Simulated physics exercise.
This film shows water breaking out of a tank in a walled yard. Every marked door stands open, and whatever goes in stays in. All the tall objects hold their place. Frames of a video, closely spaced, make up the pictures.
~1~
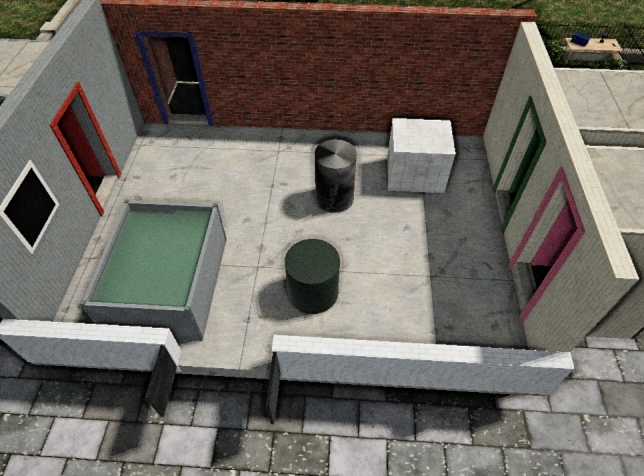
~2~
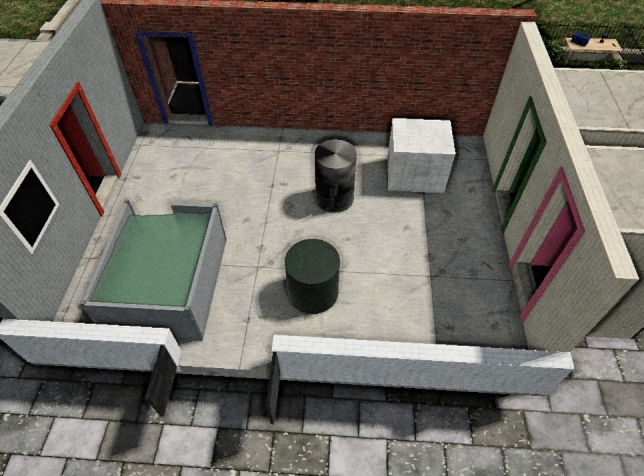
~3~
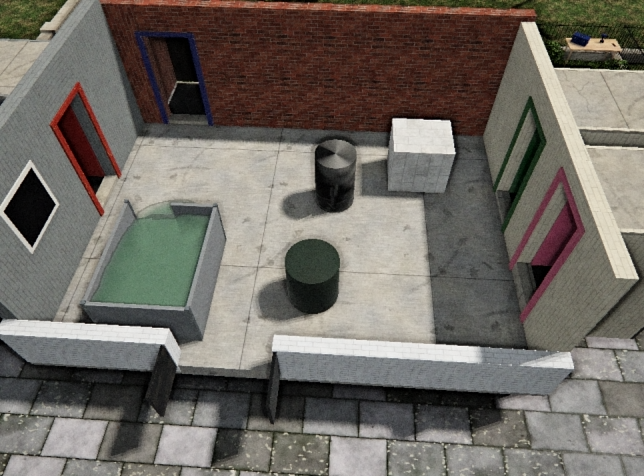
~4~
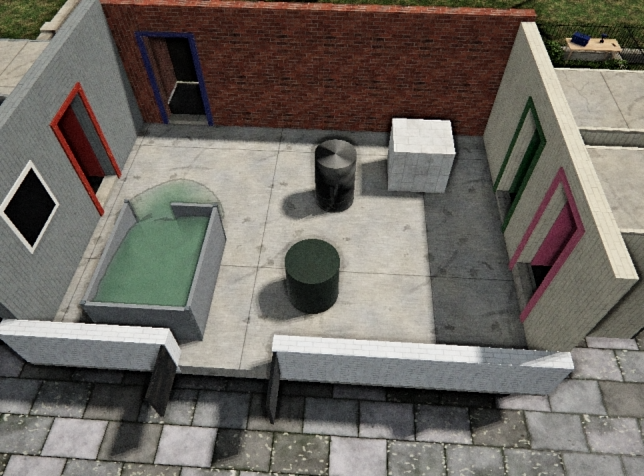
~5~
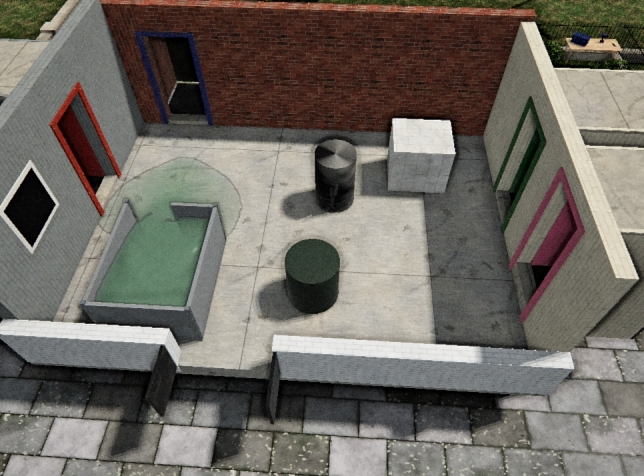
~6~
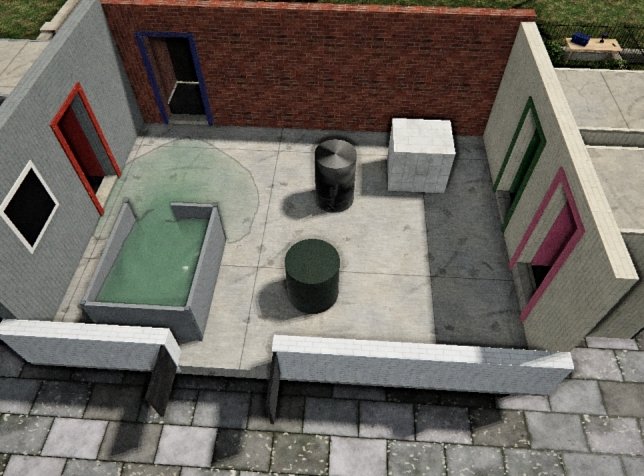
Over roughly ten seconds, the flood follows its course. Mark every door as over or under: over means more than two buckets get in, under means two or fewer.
Blue door - over; pink door - under; green door - under; red door - over.
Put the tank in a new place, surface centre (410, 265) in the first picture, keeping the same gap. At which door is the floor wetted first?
Result: The green-painted one.
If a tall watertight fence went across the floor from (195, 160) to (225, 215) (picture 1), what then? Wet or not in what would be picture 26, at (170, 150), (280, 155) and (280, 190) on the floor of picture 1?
Taking the points in turn, they are inundated, inundated and inundated.
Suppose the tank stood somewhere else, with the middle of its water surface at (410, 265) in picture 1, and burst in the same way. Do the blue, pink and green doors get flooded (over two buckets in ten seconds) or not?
Lab note - blue door doesn't reach it, pink door doesn't reach it, green door crosses the line.
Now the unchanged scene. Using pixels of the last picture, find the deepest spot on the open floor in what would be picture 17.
That spot is close to (138, 138).
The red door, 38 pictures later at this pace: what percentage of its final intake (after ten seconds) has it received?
Around 95 in a hundred.
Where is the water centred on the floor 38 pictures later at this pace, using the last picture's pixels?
(256, 195).
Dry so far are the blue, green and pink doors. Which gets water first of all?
The blue one is the one.
A moment on, water covers 25 % of the floor; the blue door over two buckets in, the pink door not reached, the green door not reached, the red door over two buckets in.
Next, water covers 30 % of the floor; the blue door far over two buckets in, the pink door not reached, the green door not reached, the red door over two buckets in.
Then, water covers 40 % of the floor; the blue door far over two buckets in, the pink door not reached, the green door not reached, the red door far over two buckets in.
Later, water covers 65 % of the floor; the blue door far over two buckets in, the pink door not reached, the green door wet at the sill, nothing in, the red door far over two buckets in.
In the end, water covers 95 % of the floor; the blue door far over two buckets in, the pink door wet at the sill, nothing in, the green door wet at the sill, nothing in, the red door far over two buckets in.
